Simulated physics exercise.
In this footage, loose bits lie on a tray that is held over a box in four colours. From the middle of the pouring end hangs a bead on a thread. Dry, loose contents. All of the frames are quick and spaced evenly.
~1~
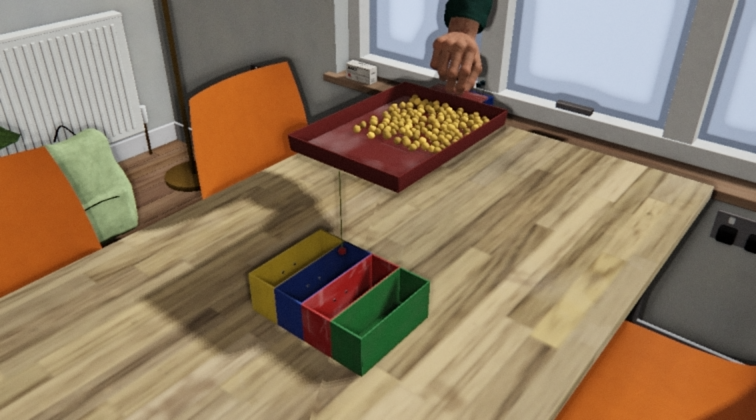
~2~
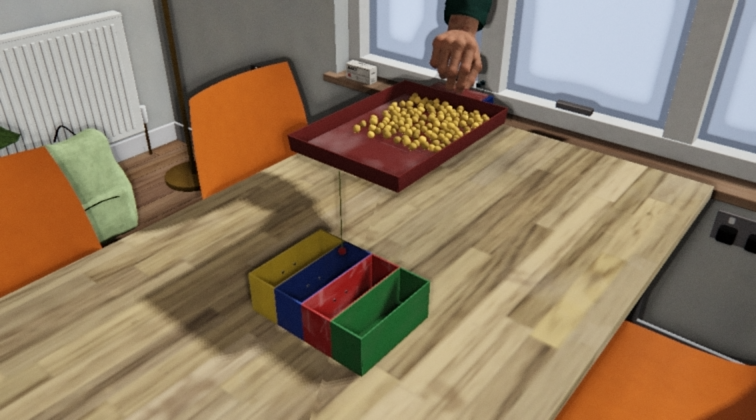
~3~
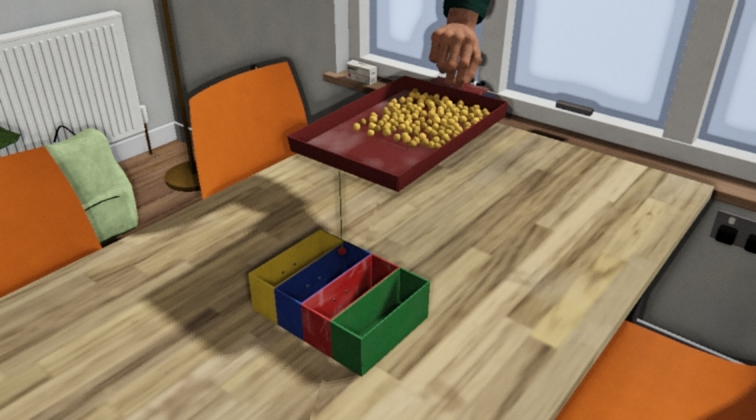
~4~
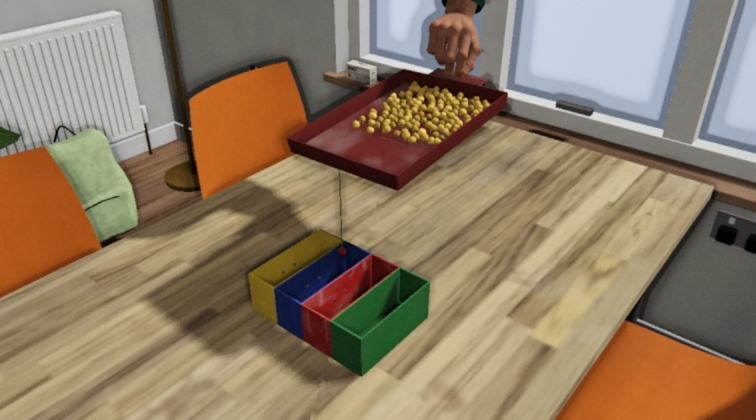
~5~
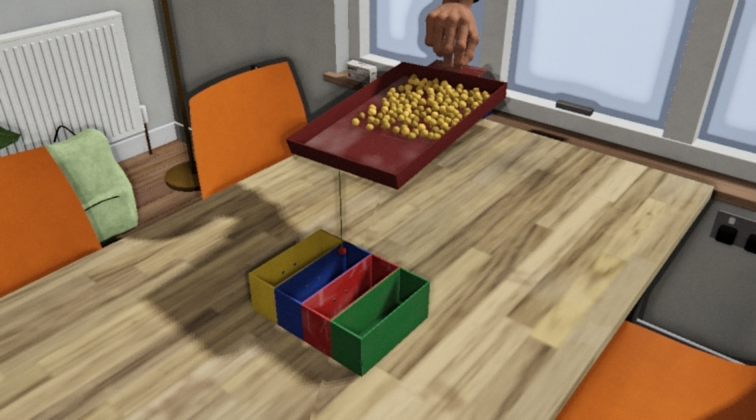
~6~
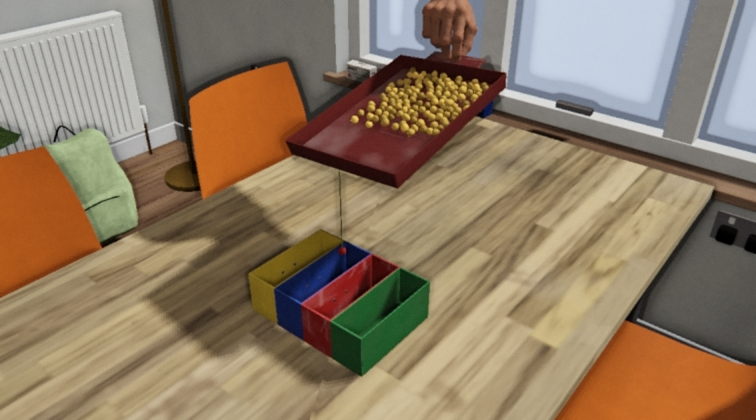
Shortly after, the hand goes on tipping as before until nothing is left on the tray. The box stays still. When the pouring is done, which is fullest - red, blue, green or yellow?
Fullest: The yellow cell.
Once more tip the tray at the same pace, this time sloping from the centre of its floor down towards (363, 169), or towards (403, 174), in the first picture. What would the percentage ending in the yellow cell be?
First case around 10 per cent, second case 0 per cent.
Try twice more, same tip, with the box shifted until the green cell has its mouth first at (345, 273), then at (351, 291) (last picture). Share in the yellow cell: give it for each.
Near 10 % and 40 %.
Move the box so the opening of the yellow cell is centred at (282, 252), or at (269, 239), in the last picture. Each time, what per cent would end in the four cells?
Estimate: 80 % first, 100 % second.
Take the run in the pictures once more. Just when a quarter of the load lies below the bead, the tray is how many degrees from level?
Somewhere around 110 degrees.
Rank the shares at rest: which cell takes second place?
Second comes the cell in blue.
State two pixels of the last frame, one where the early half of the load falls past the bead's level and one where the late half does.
Earlier half at (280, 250), later half at (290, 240).
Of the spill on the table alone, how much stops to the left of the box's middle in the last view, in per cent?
100 %, roughly.
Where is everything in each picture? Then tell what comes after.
Corners of the pouring end at (290, 135) and (398, 176), level; middle of the load at (421, 125), puffed corn balls; bead on its thread at (342, 251); yellow cell at (263, 295); blue cell at (289, 311); red cell at (317, 327); green cell at (347, 345), in the first picture.
Corners of the pouring end at (290, 135) and (398, 176), level; middle of the load at (421, 124), in the second picture.
Corners of the pouring end at (289, 136) and (398, 175), tipped barely, lowest at the left corner; middle of the load at (421, 120), in the third picture.
Corners of the pouring end at (289, 137) and (397, 174), tipped a little, lowest at the left corner; middle of the load at (421, 115), in the fourth picture.
Corners of the pouring end at (288, 138) and (396, 174), tipped a little, lowest at the left corner; middle of the load at (420, 109), in the fifth picture.
Corners of the pouring end at (288, 140) and (395, 173), tipped a little, lowest at the left corner; middle of the load at (419, 104); yellow cell at (263, 295); blue cell at (289, 311); red cell at (317, 327); green cell at (347, 345), in the sixth picture.
Soon after the last picture, tray tipped steeply; nearly all on the tray; a stray few falling or outside the box.
A little later, tray tipped right over; nearly all on the tray; a stray few in the yellow cell; a stray few falling or outside the box.
Later still, tray tipped past a quarter turn; about half in the yellow cell; about a quarter in the blue cell; a stray few in the red cell; about a third falling or outside the box.
At rest, tray tipped past a quarter turn; about half in the yellow cell; about a quarter in the blue cell; a stray few in the red cell; none in the green cell; about a third outside the box.
